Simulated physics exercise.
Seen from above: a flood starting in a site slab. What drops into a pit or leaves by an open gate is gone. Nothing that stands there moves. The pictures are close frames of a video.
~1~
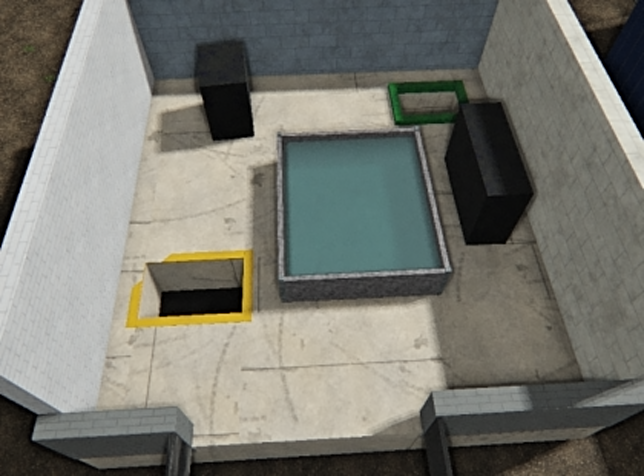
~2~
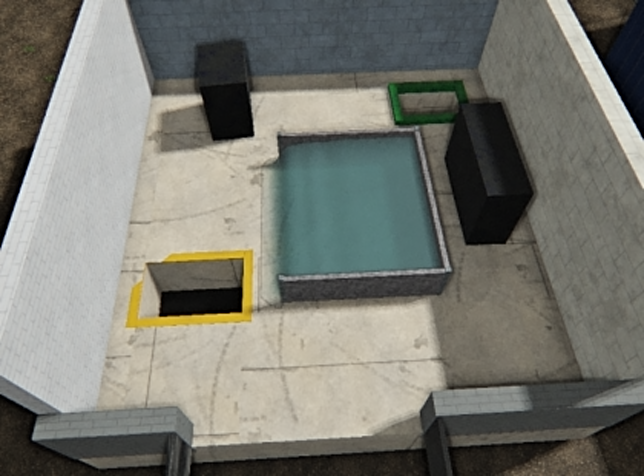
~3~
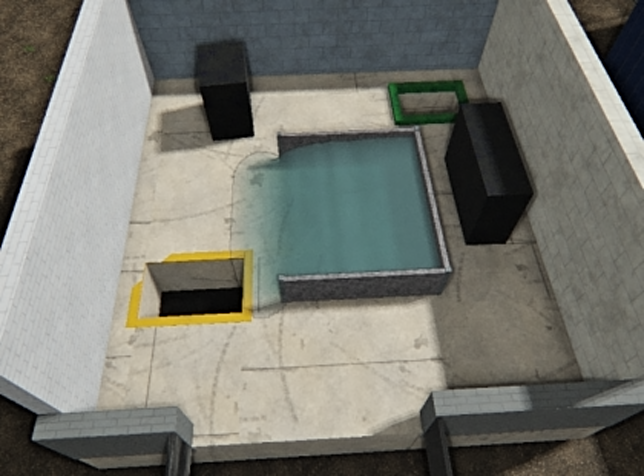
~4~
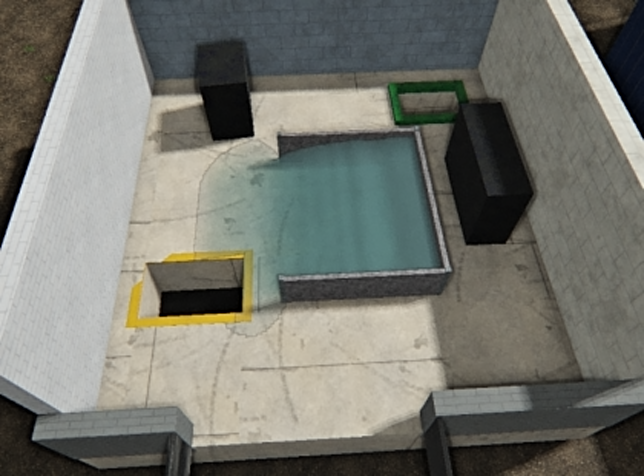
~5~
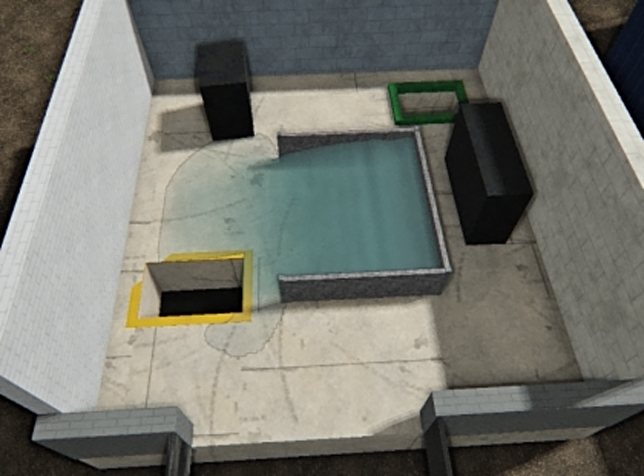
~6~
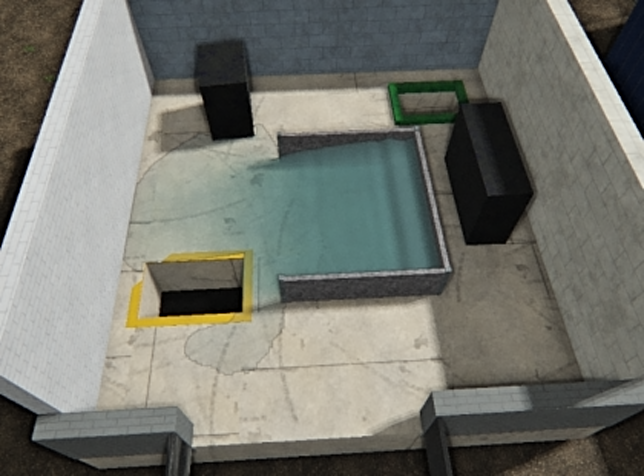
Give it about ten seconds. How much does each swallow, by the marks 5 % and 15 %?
The gate takes less than 5 %; the green pit takes less than 5 %; the yellow pit takes more than 15 %.
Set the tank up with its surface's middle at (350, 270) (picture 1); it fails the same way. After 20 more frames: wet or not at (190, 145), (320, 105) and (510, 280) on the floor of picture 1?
One after the other: Flooded, no water, clear.
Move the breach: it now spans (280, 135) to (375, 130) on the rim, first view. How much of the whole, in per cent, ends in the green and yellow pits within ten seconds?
Roughly, in per cent: Green 8, yellow 20.
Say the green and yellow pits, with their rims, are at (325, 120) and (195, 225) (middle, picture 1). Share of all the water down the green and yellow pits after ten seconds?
Parts in a hundred: Green 0, yellow 60.
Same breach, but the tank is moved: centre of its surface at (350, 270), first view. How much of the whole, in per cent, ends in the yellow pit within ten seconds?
Roughly, in per cent: Yellow 70.
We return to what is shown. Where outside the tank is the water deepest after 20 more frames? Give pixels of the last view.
I would point to (187, 82).
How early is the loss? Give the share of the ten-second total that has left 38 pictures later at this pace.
Some 80 per cent.
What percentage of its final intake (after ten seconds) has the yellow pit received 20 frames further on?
Roughly 60 per cent.
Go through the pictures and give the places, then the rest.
The first frame shows the tank at (355, 200) is whole and still.
In the second frame, the front is at (275, 300), out from the gap at (284, 217).
In the third frame, the front is at (255, 310), out from the gap at (284, 219).
In the fourth frame, the front is at (230, 155), out from the gap at (284, 219).
In the fifth frame, the front is at (227, 141), out from the gap at (284, 220).
In the sixth frame, water pours out at (285, 220) and has run to (151, 174).
A moment on, water covers 25 % of the floor; the gate 0 %, the green pit 0 %, the yellow pit 11 %.
Next, water covers 30 % of the floor; the gate 0 %, the green pit 0 %, the yellow pit 22 %.
Then, water covers 45 % of the floor; the gate 0 %, the green pit 0 %, the yellow pit 34 %.
Later, water covers 65 % of the floor; the gate 1 %, the green pit 0 %, the yellow pit 46 %.
In the end, water covers 75 % of the floor; the gate 2 %, the green pit 0 %, the yellow pit 56 %.
